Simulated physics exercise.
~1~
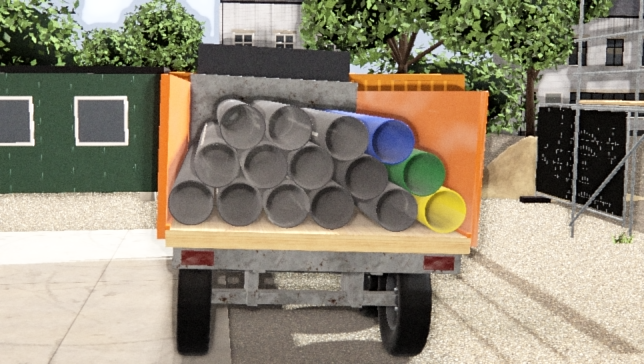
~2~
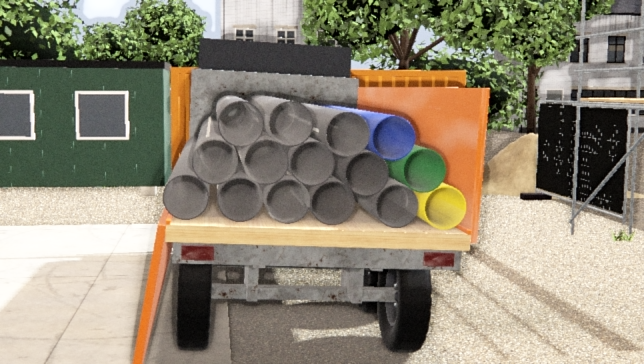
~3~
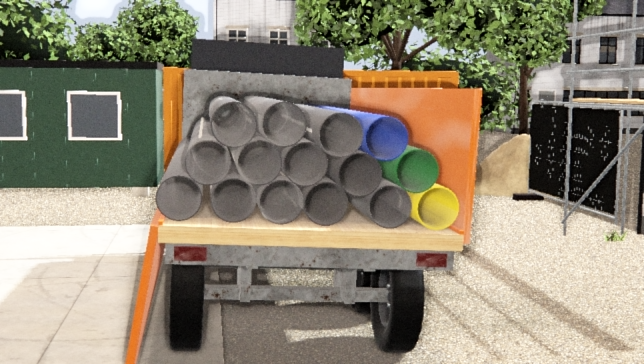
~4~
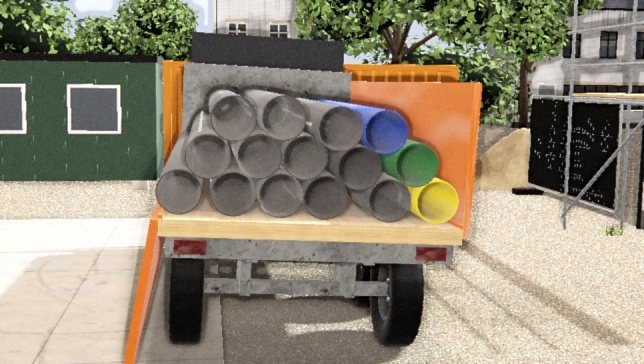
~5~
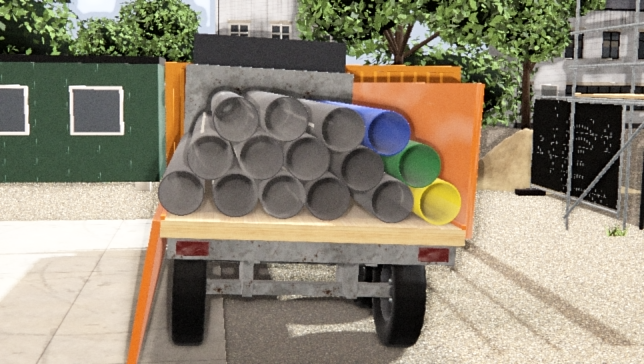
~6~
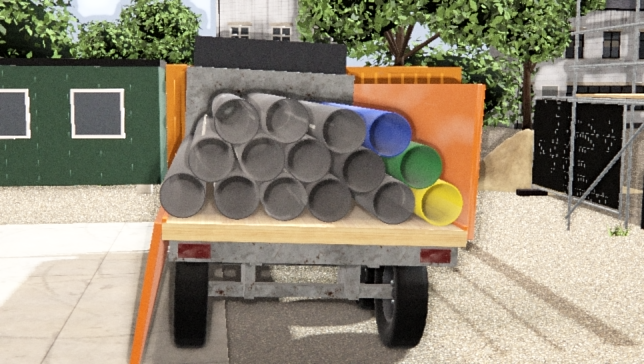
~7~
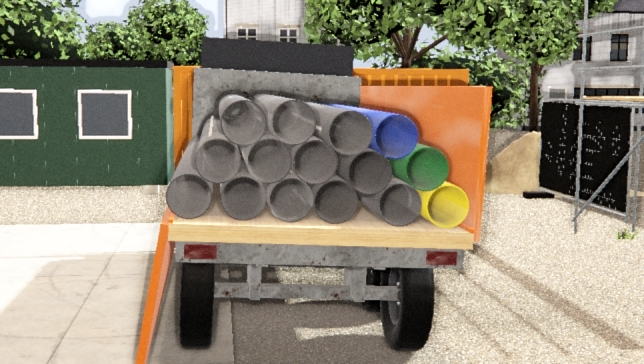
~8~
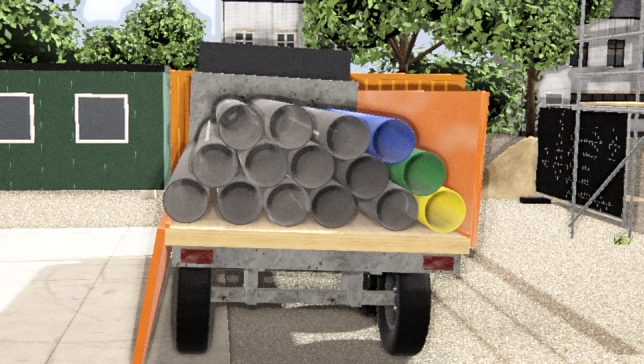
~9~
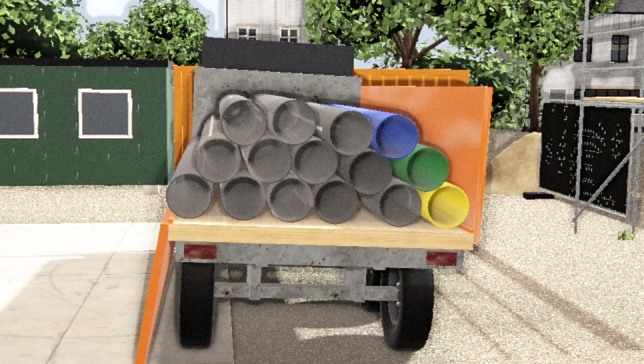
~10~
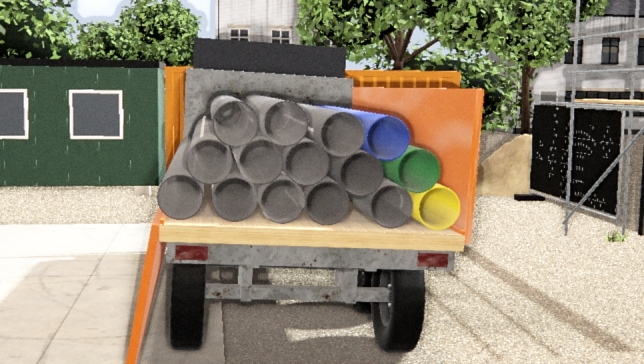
The footage shows the rear of a parked flatbed lorry stacked with grey pipes, plus one blue, one green and one yellow at the right. The orange drop side on the left swings down and hangs below the deck, and the whole stack stays in place.
